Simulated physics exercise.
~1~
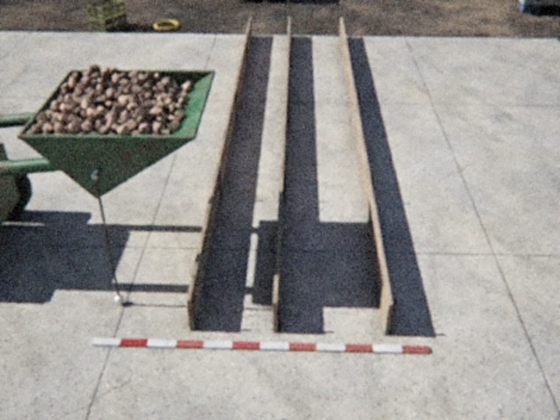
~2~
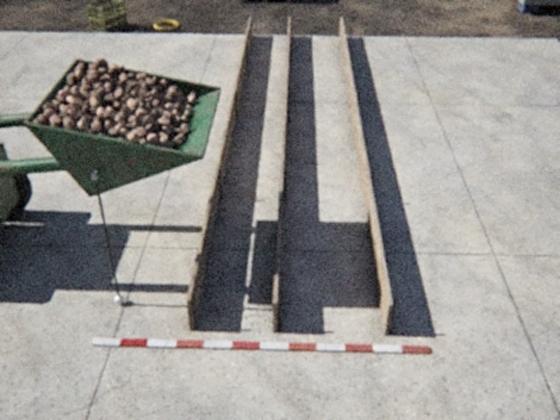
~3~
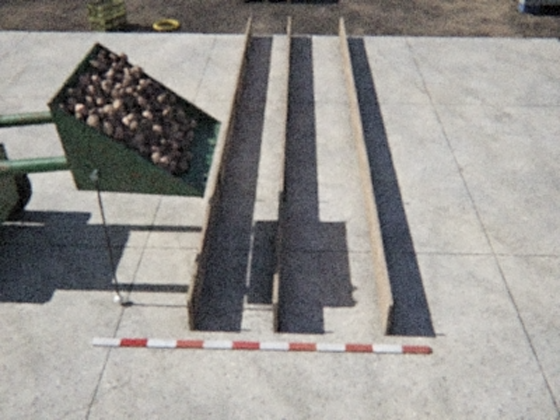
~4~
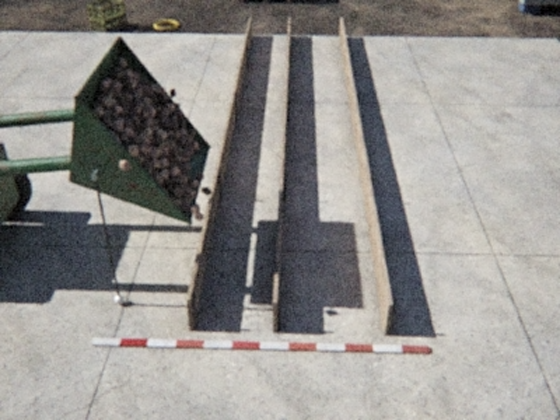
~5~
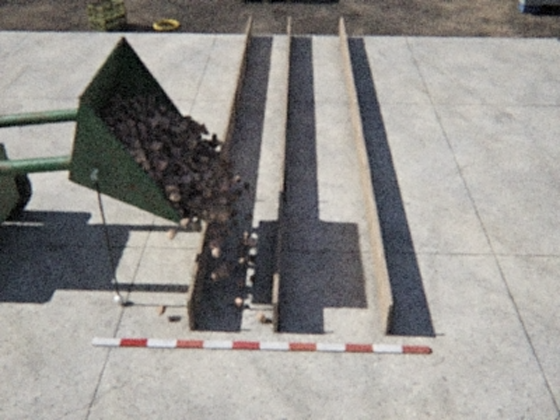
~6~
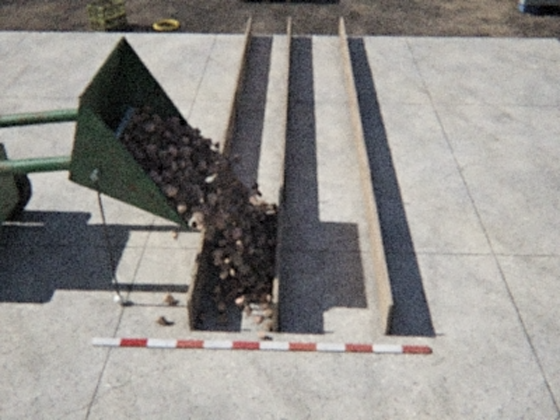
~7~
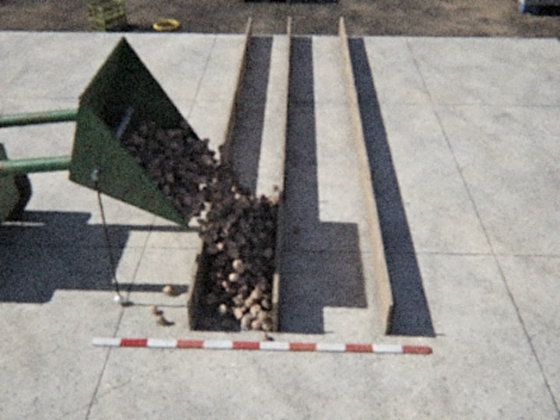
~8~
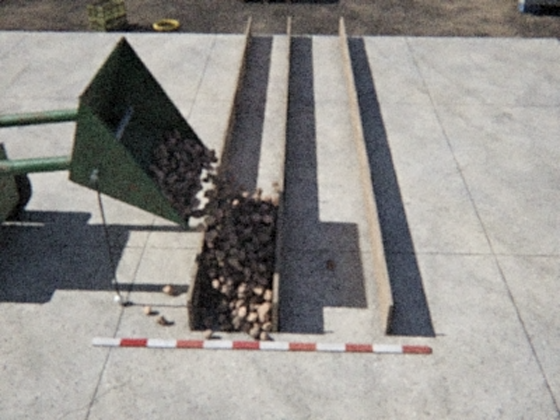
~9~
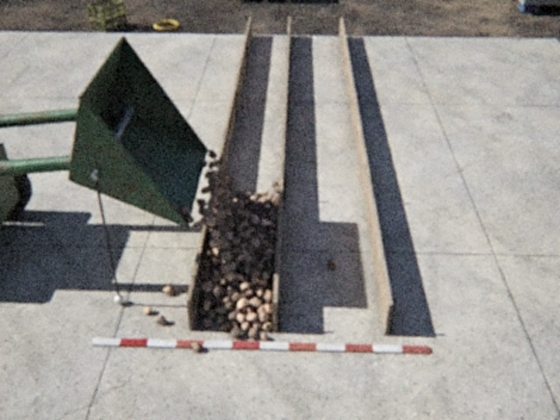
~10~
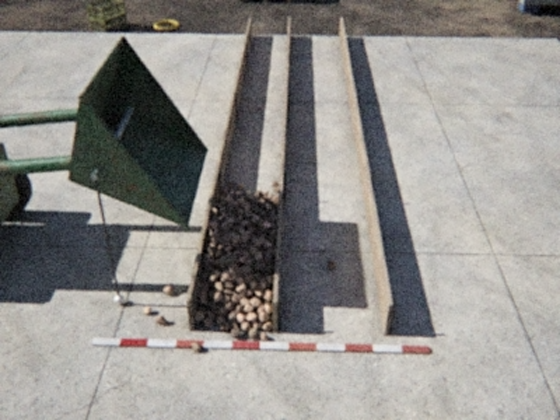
On a sunlit concrete yard, a green bucket heaped with brownish stones stands at the left, beside long upright planks that mark off lanes, with a red and white staff lying in front. The bucket tips steadily down to the right, and the stones slump toward its lower lip. A few drop first, then the load pours over the edge into the nearest lane, while a few strays land on the concrete outside. The flow thins as the pile grows between the planks. Finally the bucket hangs steeply tilted and empty, with nearly all the stones resting in that left lane.
